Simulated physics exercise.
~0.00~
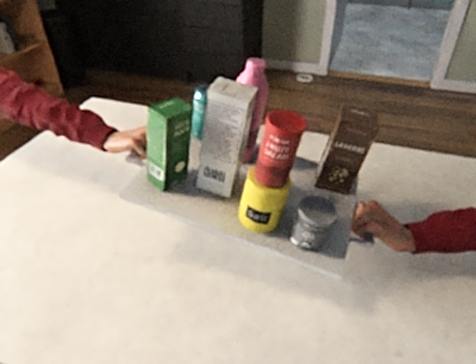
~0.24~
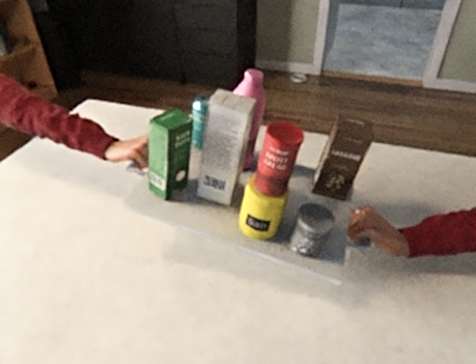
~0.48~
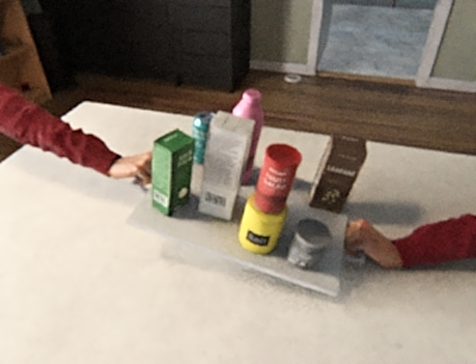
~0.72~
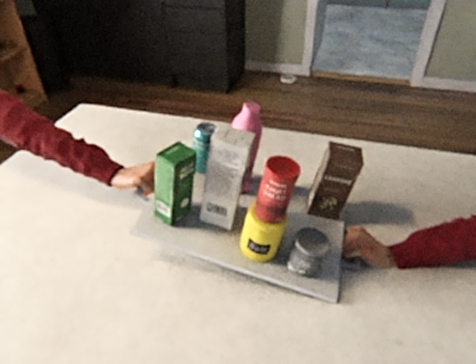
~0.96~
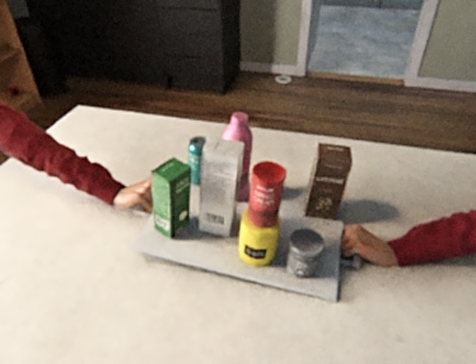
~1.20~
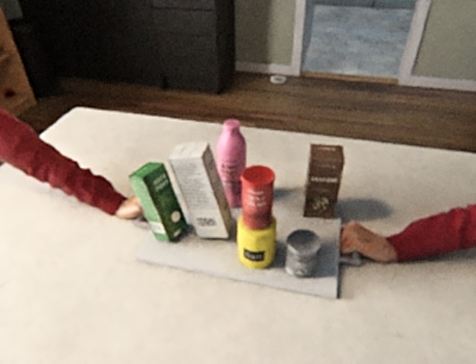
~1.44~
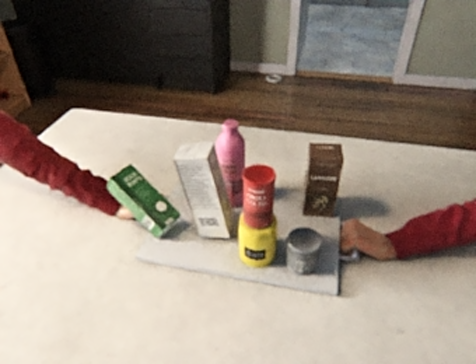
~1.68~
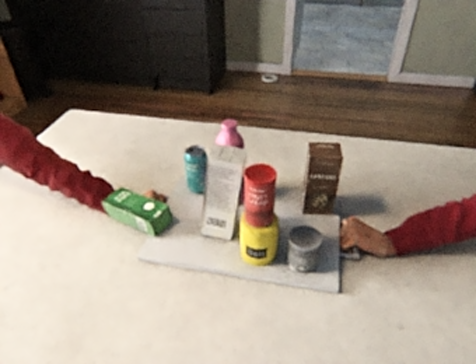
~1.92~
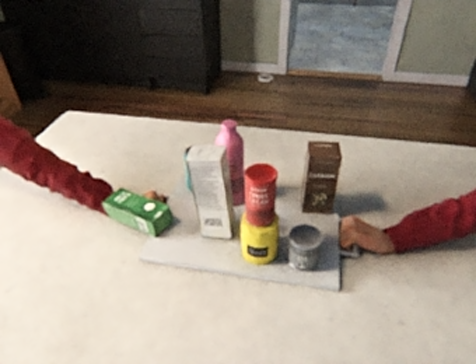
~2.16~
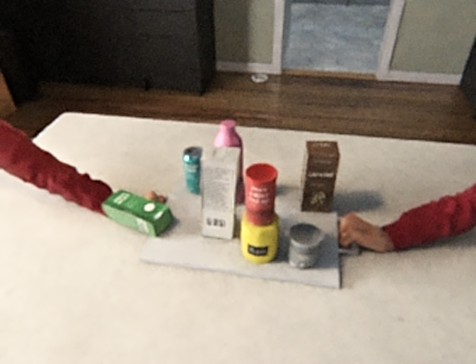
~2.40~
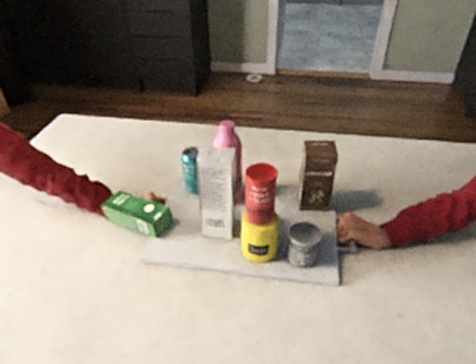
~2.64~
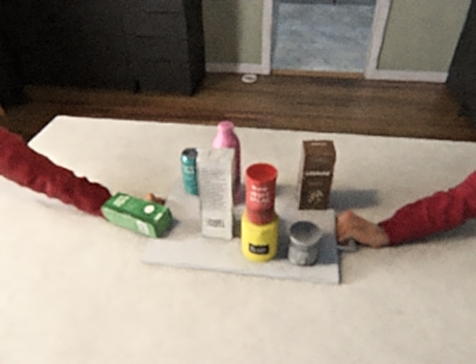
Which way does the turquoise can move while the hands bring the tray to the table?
The turquoise can moves down along with the tray.
